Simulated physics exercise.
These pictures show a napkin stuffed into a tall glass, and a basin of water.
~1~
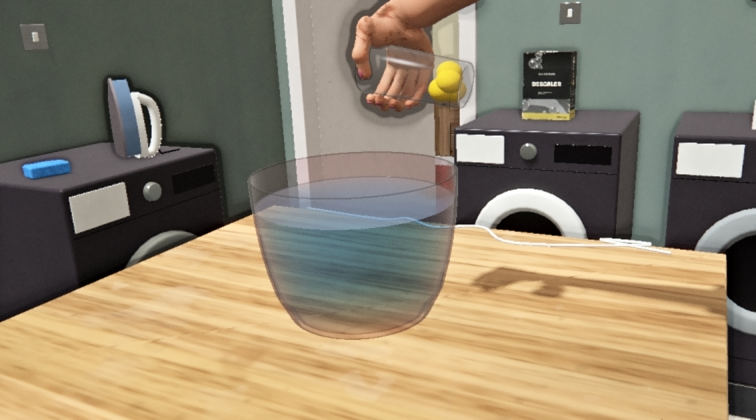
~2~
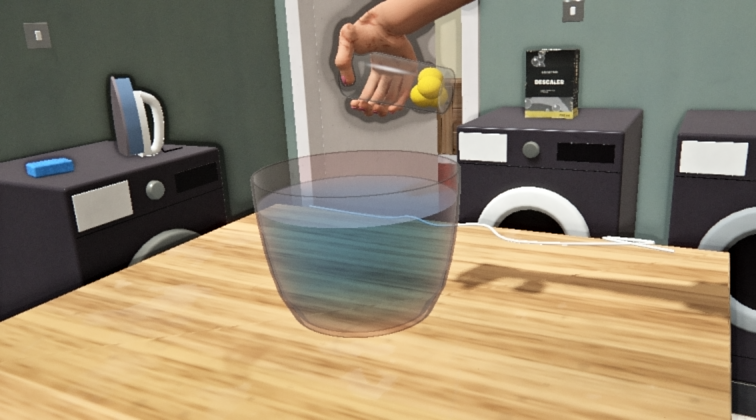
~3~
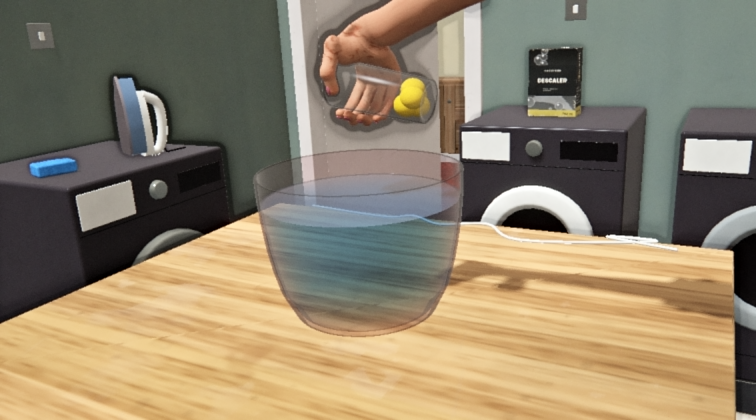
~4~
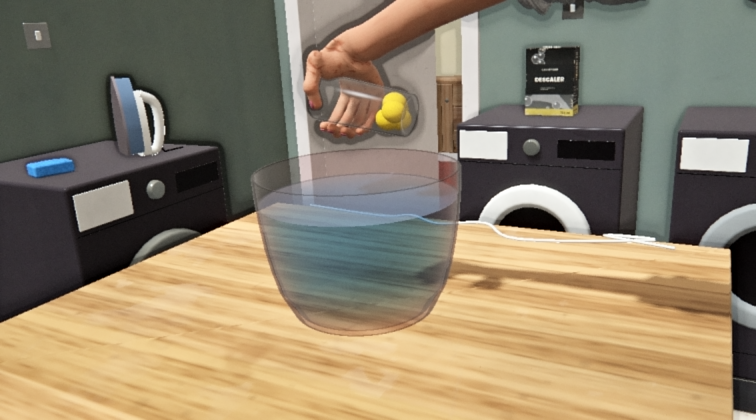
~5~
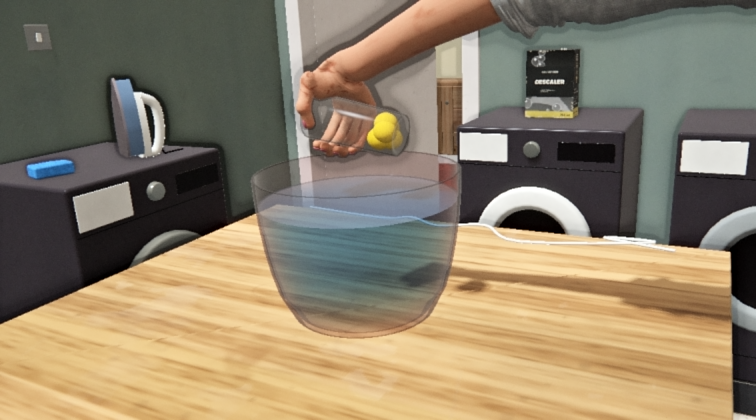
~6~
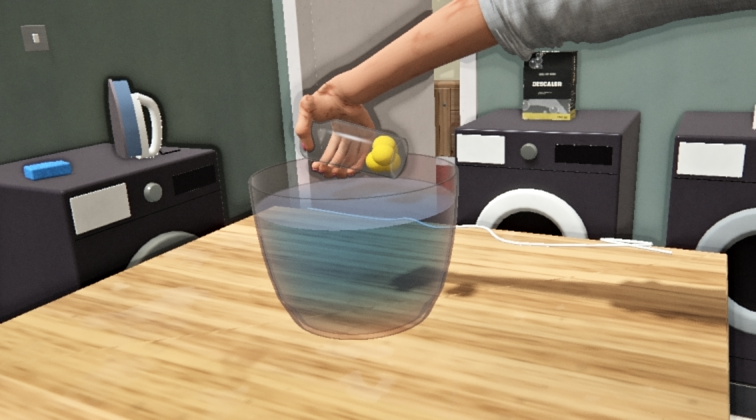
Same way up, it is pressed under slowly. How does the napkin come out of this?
It gets drenched.
Soon after, the tall glass enters the water.
Later, water pours in as the air escapes.
In the end, the tall glass is under, flooded, and the napkin is wet.
